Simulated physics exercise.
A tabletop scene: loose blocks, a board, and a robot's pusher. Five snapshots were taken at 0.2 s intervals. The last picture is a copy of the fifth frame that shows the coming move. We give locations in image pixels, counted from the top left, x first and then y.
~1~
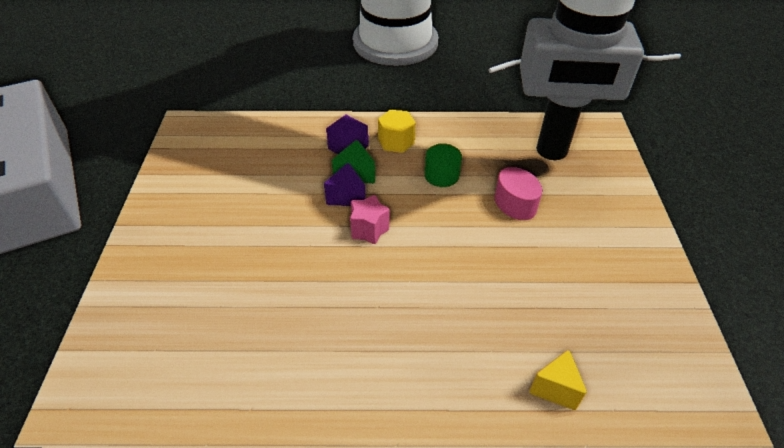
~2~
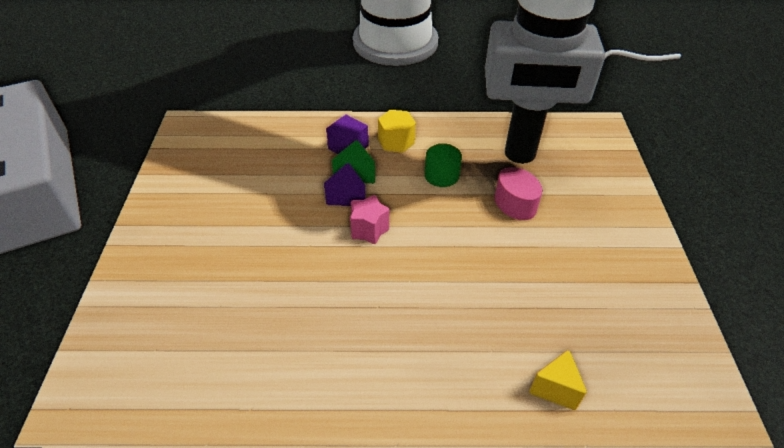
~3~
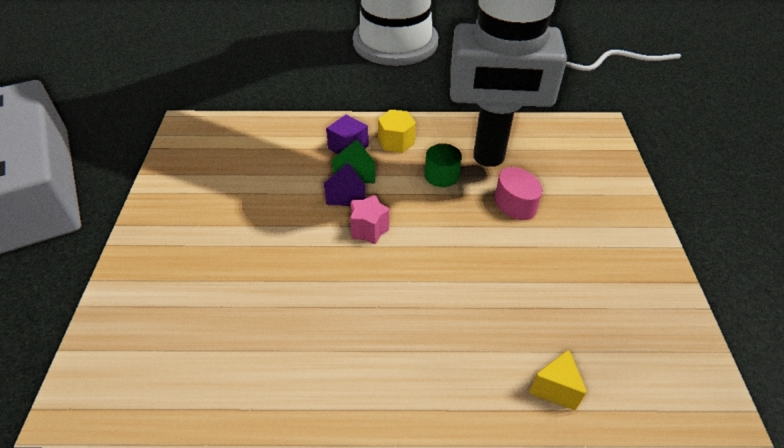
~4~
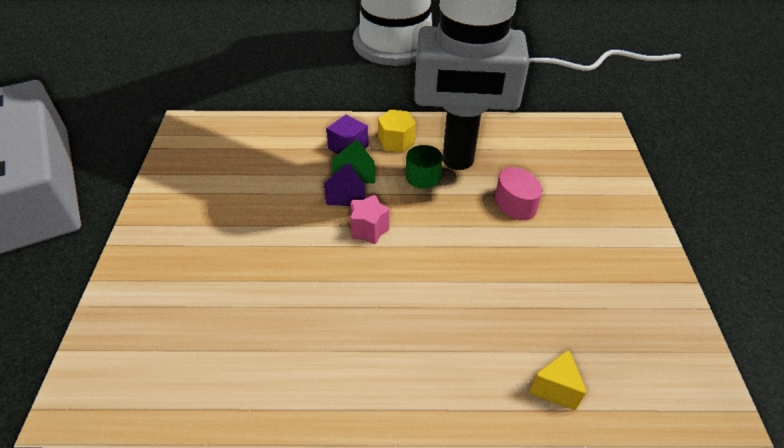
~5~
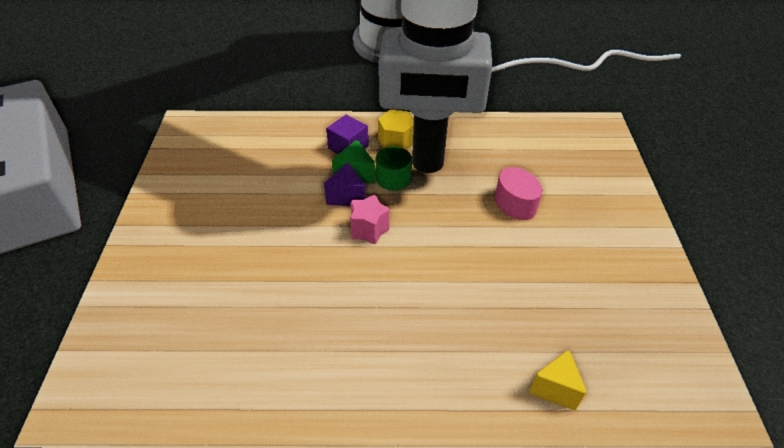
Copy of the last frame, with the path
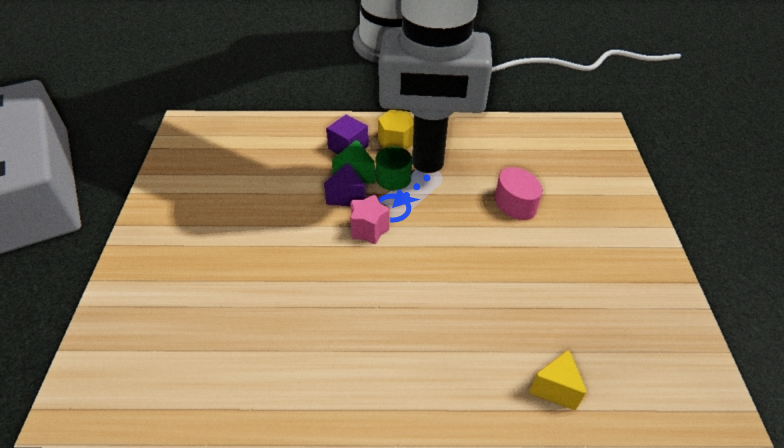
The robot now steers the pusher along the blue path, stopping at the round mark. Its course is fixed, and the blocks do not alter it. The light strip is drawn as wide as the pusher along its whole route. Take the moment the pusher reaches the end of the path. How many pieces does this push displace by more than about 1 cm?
The answer is two blocks.
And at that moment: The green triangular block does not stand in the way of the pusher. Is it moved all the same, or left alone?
Its place changes.
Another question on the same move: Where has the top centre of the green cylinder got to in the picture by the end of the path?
The centre of its top will be at (370, 167).
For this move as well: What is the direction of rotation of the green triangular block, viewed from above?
In a top view, it turns clockwise.
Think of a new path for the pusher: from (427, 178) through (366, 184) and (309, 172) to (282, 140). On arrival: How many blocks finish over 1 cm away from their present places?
By the end of the path, three or more blocks have moved more than about a centimetre.
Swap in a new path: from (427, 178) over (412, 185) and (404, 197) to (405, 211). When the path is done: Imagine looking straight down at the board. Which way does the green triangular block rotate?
The block spins clockwise.
The line goes from (427, 178) to (392, 208).
What follows on the original path. Halfway along, pusher (411, 177); green triangular block (346, 154), turned 30° clockwise; green cylinder (378, 163).
At the end, pusher (392, 193); purple triangular block (342, 178), turned 15° anticlockwise; green triangular block (342, 153), turned 40° clockwise; pink star-shaped block unmoved; green cylinder (370, 167).
